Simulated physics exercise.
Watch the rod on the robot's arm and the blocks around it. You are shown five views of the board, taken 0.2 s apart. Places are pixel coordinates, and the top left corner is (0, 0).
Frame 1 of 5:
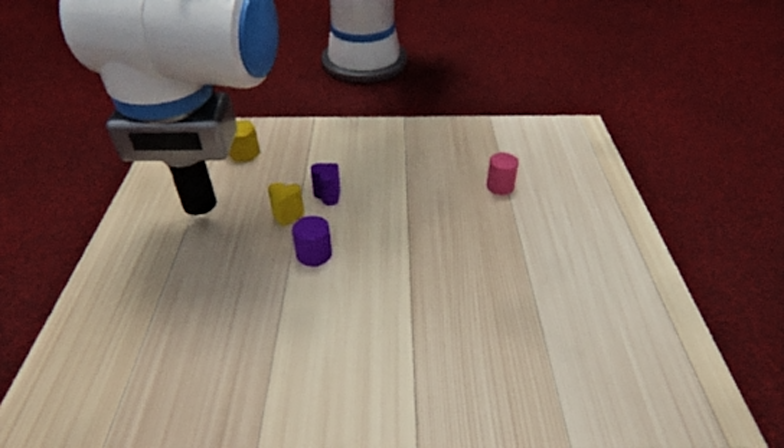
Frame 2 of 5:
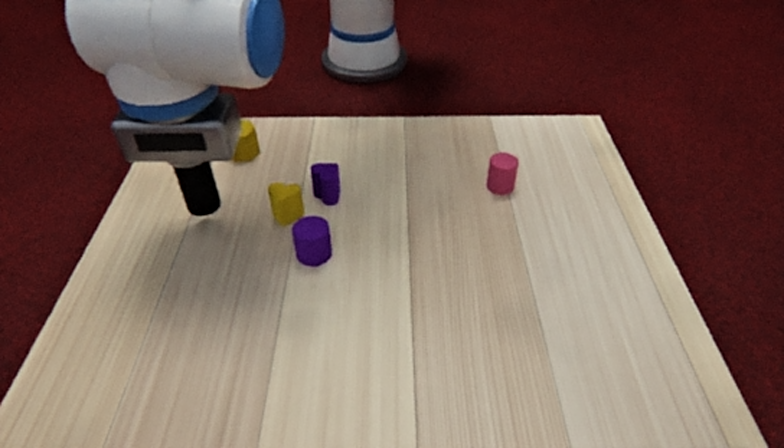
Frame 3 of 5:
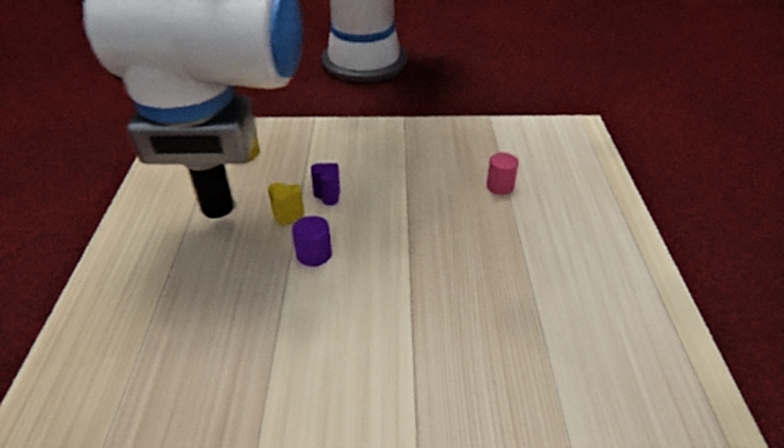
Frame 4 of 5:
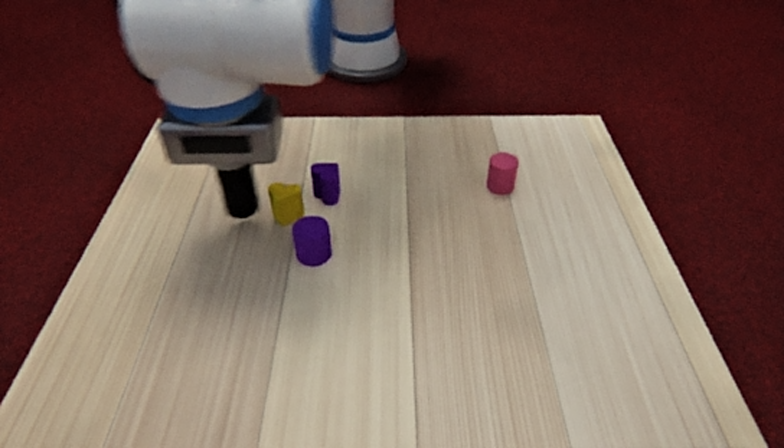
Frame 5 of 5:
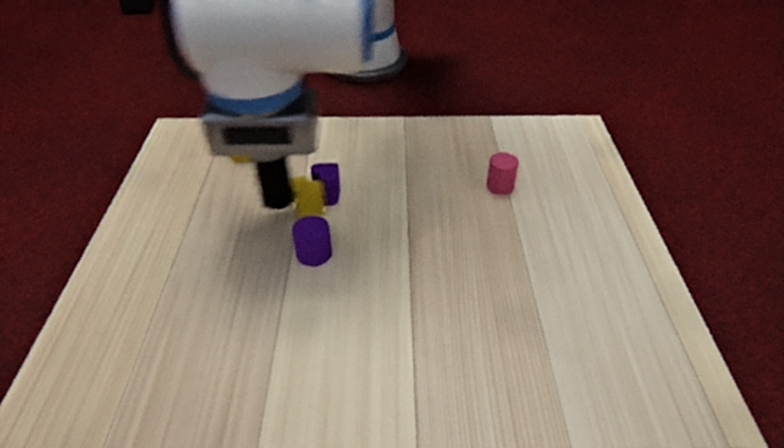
Robot arm sliding its black rod rightward across a wooden board, nudging a yellow block toward the purple blocks beside it.
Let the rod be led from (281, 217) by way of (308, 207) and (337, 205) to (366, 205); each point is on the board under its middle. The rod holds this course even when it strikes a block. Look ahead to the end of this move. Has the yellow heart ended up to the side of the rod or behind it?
I'd say no.
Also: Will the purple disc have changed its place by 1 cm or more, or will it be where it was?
It is left in place.
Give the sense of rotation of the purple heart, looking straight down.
From above, the turn goes anticlockwise.
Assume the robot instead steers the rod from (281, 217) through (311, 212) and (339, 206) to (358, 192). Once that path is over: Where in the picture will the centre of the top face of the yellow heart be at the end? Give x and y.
Close to (384, 166).
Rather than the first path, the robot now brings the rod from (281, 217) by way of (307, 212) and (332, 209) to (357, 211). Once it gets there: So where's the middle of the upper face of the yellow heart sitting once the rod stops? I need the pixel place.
By then it is at (379, 174).
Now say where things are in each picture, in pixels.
Lower end of the rod at (200, 205), tops of blocks, yellow heart at (283, 190), purple disc at (310, 227), purple heart at (325, 170), in the first picture.
Rod at (205, 206), blocks as before, in the second picture.
Rod at (218, 208), blocks as before, in the third picture.
Rod at (243, 208), blocks as before, in the fourth picture.
Rod at (278, 200), yellow heart at (305, 185), purple disc at (310, 227), purple heart at (325, 170), in the fifth picture.
What follows on the original path. Halfway along, rod at (321, 188); yellow heart at (348, 178); purple heart at (344, 162), turned 50° anticlockwise.
At the end, rod at (365, 188); yellow heart at (393, 178); purple disc not moved; purple heart at (354, 160), turned 95° anticlockwise.
